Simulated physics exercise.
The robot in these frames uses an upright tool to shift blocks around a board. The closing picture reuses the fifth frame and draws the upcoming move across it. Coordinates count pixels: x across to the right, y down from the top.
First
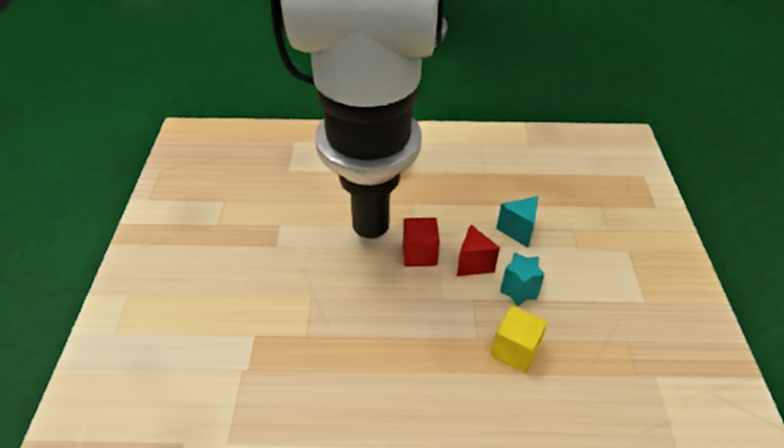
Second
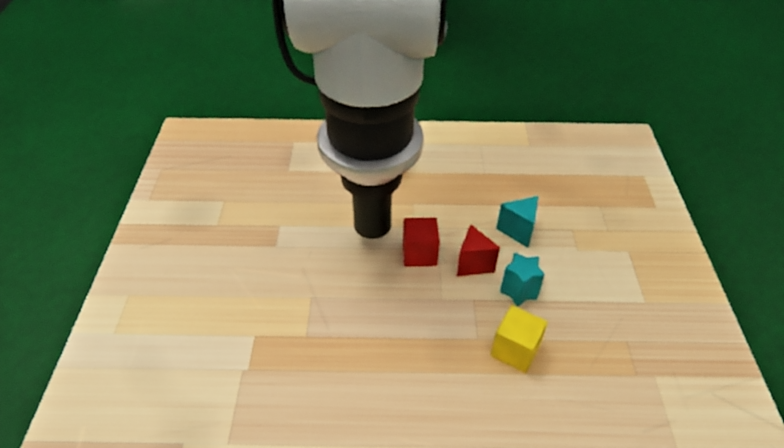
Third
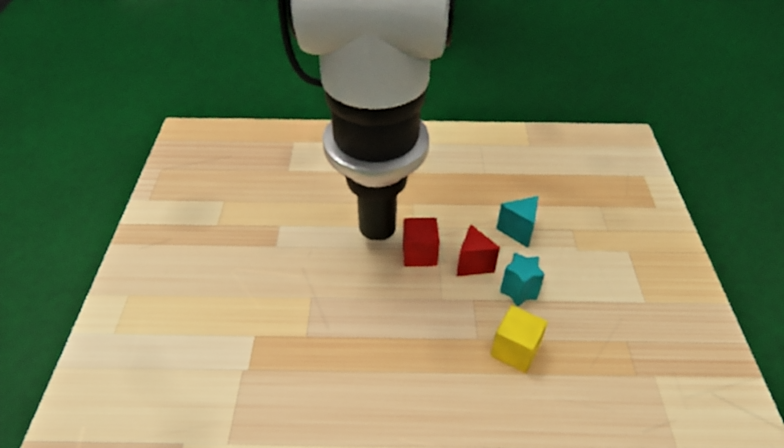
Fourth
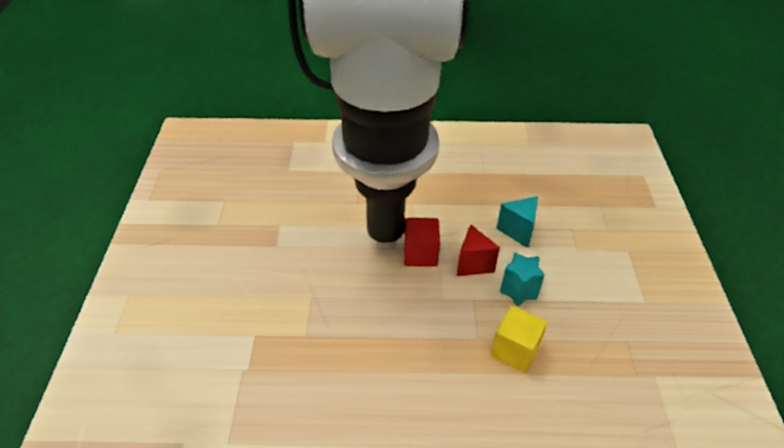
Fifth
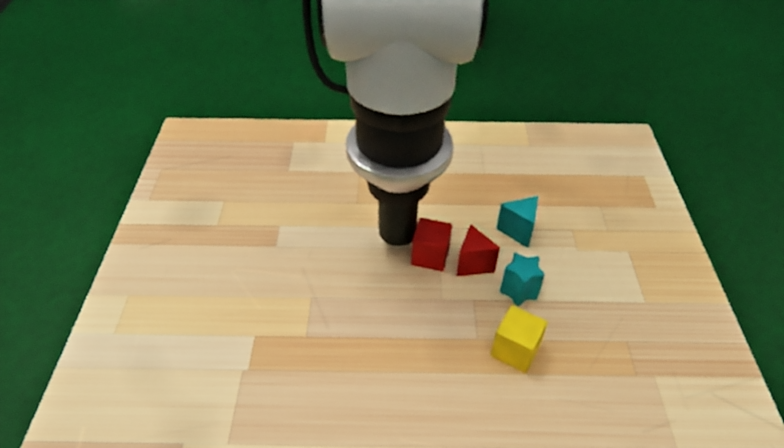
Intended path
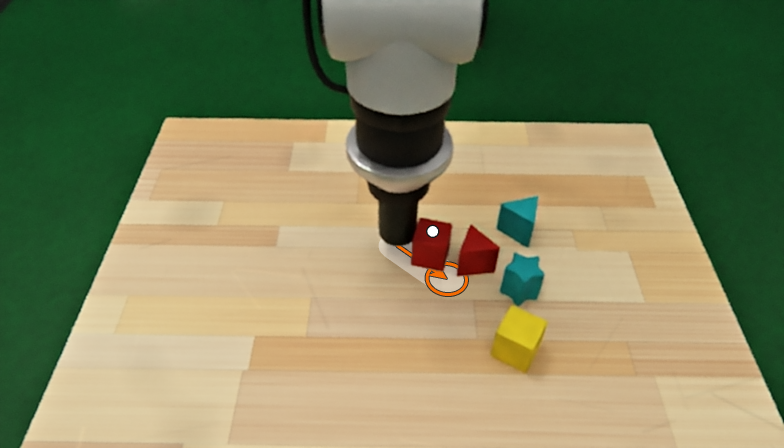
A robot arm with an upright black tool moved slowly right across a wooden board, then nudged the red cube slightly toward the red triangle, while the turquoise pieces and yellow cube stayed still.
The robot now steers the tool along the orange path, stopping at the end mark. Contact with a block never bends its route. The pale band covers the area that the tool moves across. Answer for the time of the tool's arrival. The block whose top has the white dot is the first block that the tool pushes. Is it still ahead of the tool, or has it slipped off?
That block remains ahead.
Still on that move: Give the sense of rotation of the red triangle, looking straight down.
From overhead, the rotation is counterclockwise.
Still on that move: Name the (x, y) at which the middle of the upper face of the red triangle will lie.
When the path ends, it will be at (516, 245).
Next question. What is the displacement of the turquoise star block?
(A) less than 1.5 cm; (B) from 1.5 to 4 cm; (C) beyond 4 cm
It's A.
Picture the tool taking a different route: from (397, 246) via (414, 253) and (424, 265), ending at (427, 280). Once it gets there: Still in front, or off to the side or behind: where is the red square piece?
I'd say it has come free.
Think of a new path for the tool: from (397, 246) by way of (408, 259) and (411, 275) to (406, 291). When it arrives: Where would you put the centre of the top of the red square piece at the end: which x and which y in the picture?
Close to (450, 241).
The drawn path runs from (397, 246) directly to (447, 279); the dot is on the red square piece.
On the path given first. Halfway along, tool at (423, 249); red square piece at (461, 245); red triangle at (492, 244), turned 15° anticlockwise.
At the end, tool at (448, 265); red square piece at (489, 254), turned 30° anticlockwise; red triangle at (516, 245), turned 35° anticlockwise; yellow square piece not moved; turquoise star block at (532, 268), turned 20° clockwise.
